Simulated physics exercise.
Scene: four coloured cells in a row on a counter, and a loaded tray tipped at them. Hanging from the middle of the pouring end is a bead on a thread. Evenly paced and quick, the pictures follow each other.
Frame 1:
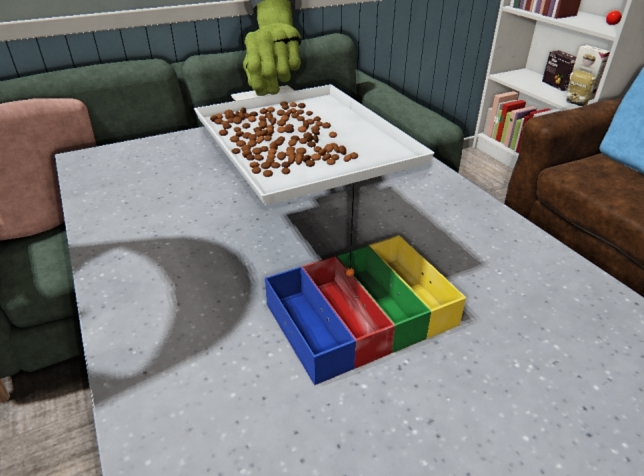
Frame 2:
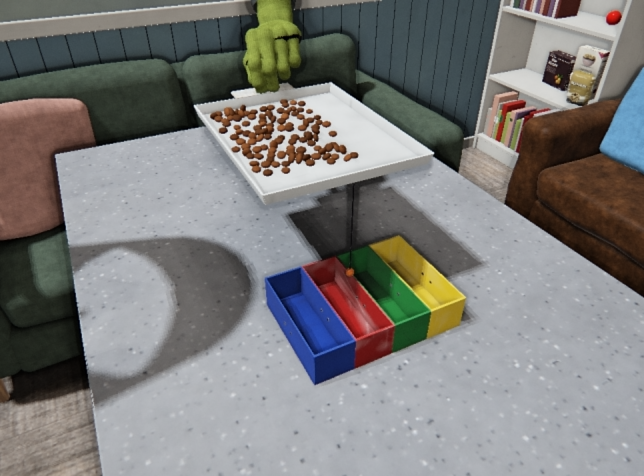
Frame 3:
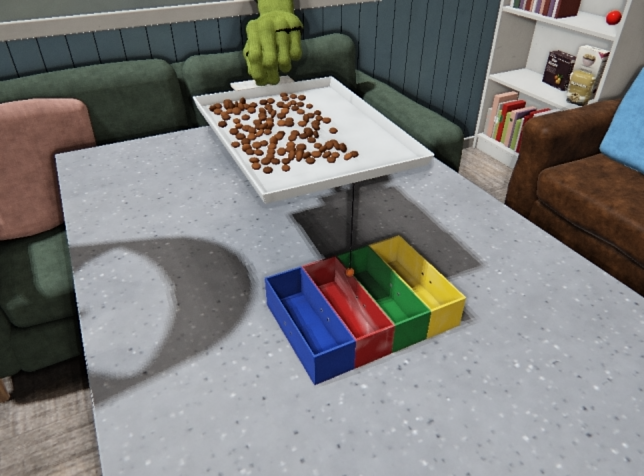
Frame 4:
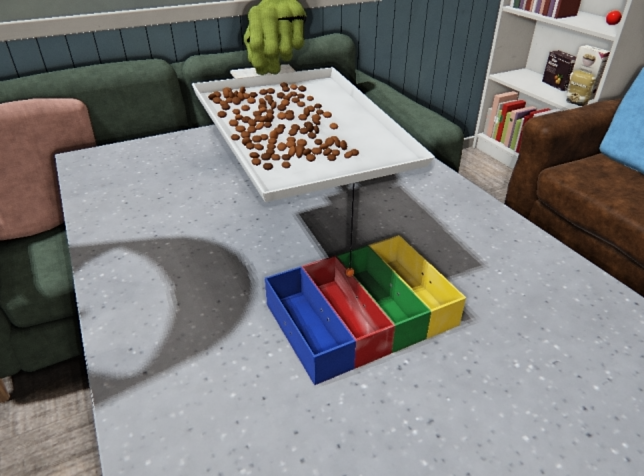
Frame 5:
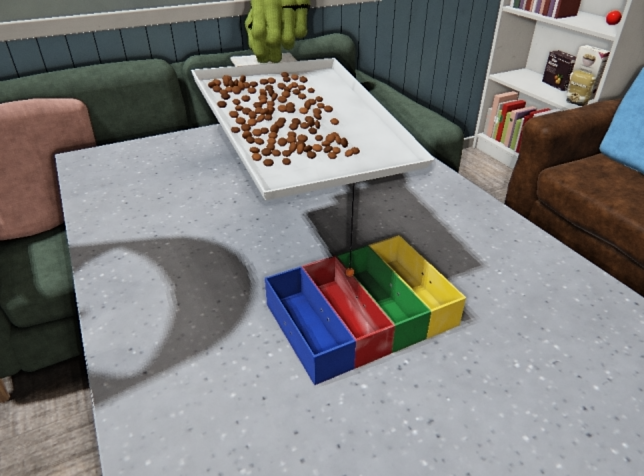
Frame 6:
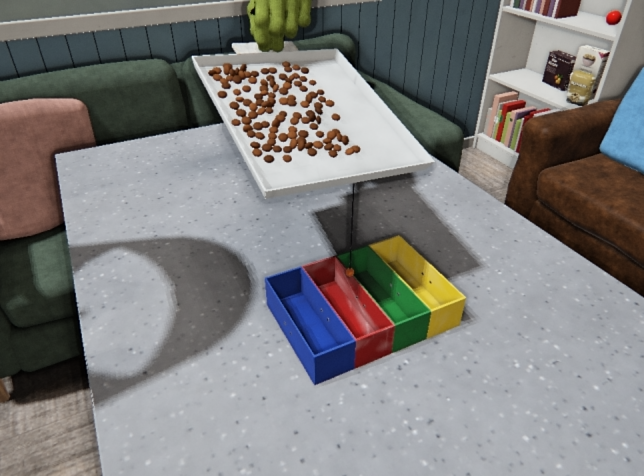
A green hand raises the far end of a white tray of brown bits.
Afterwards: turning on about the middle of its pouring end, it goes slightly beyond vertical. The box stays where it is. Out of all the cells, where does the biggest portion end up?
In the yellow cell.
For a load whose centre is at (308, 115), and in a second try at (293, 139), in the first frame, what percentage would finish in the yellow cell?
First try 50 %, second try 40 %.
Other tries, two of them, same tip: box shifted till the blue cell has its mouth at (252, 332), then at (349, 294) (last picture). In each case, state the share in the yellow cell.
First placement: 20 per cent; second placement: 10 per cent.
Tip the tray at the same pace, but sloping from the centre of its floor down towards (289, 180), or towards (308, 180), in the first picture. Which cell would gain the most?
First aim: The blue one. Second aim: The cell in blue.
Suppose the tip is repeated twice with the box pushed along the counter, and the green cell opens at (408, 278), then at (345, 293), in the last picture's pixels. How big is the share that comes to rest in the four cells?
You'd see around 90 per cent and then around 40 per cent.
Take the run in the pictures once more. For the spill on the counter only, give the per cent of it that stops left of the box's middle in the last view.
I make it about 0 percent or so.
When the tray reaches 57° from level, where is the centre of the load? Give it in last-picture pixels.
I'd mark it close to (373, 163).
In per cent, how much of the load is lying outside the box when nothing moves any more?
Estimate: Around 10 percent.
Shortly afterwards, tray tipped steeply; all but a few on the tray; only a few falling or outside the box.
Next, tray tipped right over; near a third on the tray; near a quarter in the yellow cell; a little in the green cell; only a few in the red cell; near a quarter falling or outside the box.
Some moments later, tray tipped past a quarter turn; near half in the yellow cell; near a quarter in the green cell; a little in the red cell; only a few in the blue cell; a little falling or outside the box.
In the end, tray tipped past a quarter turn; near half in the yellow cell; near a quarter in the green cell; a little in the red cell; only a few in the blue cell; a little outside the box.
